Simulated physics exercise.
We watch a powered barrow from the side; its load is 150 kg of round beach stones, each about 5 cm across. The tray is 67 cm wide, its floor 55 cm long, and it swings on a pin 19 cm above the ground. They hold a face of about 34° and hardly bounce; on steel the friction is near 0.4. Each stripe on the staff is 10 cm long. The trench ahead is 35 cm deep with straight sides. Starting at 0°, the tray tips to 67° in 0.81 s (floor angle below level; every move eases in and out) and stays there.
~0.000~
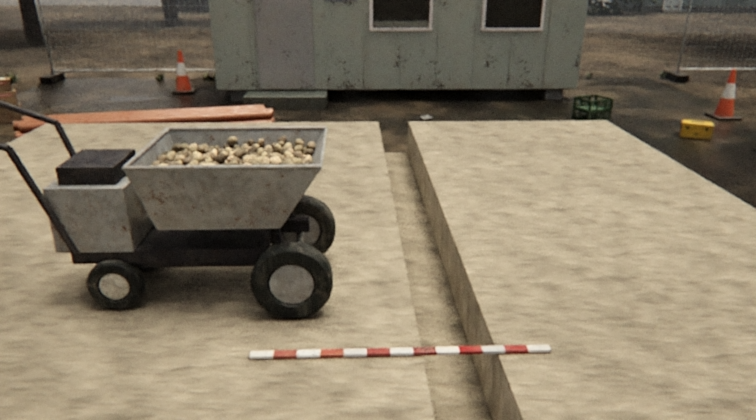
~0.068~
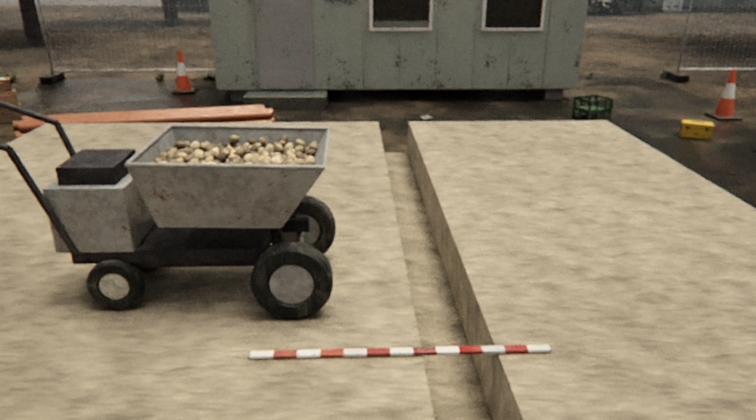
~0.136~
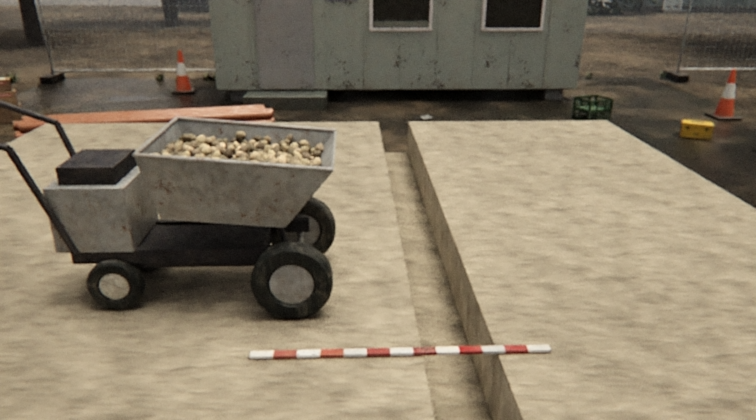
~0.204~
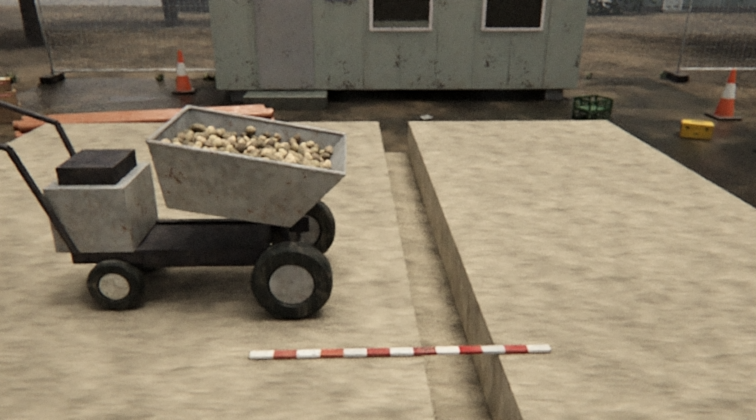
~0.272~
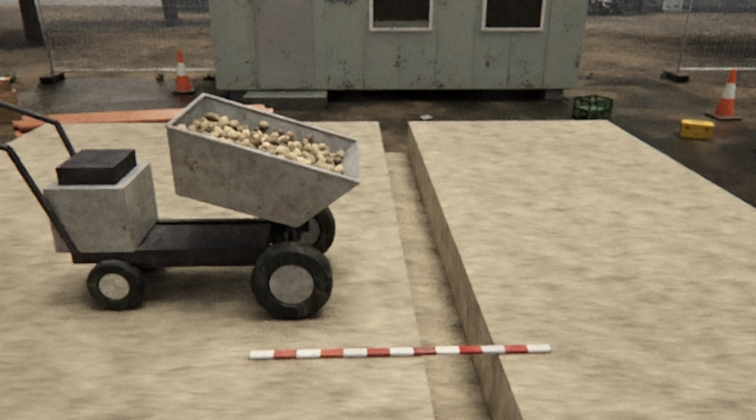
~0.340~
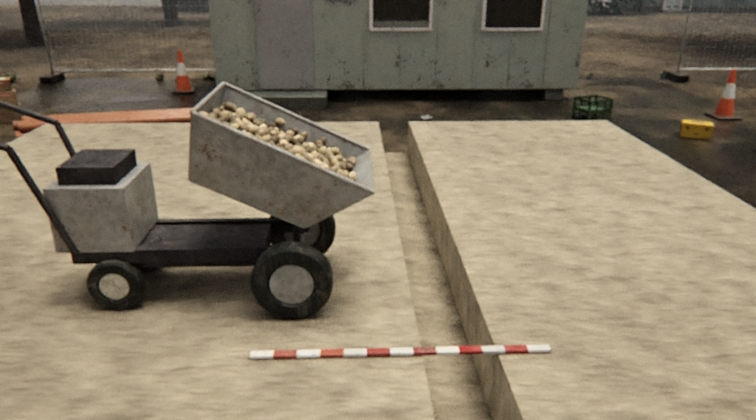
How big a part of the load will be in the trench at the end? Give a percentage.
Some 72 per cent of it.
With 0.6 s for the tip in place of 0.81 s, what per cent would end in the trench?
In that case some 60 per cent.
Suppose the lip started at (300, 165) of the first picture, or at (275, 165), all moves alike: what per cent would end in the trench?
About 85 and 75 per cent.
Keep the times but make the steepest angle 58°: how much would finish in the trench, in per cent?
It would be near 50 per cent.
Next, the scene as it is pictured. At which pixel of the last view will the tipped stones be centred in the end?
Their middle is at about (449, 317).
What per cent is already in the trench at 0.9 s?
About 25 per cent by then.
After 0.6 s the floor is at 57°; 100 % in the tray; the foremost stones are at (401, 220).
After 0.9 s the floor is at 67°; 74 % in the tray, 24 % in the trench, 1 % past the trench; the foremost stones are at (479, 261).
After 1.3 s the floor is at 67°; 35 % in the tray, 37 % in the trench, 28 % past the trench; the foremost stones are at (621, 278).
After 3.2 s the floor is at 67°; 0 % in the tray, 72 % in the trench, 28 % past the trench; the foremost stones are past the picture's edge.
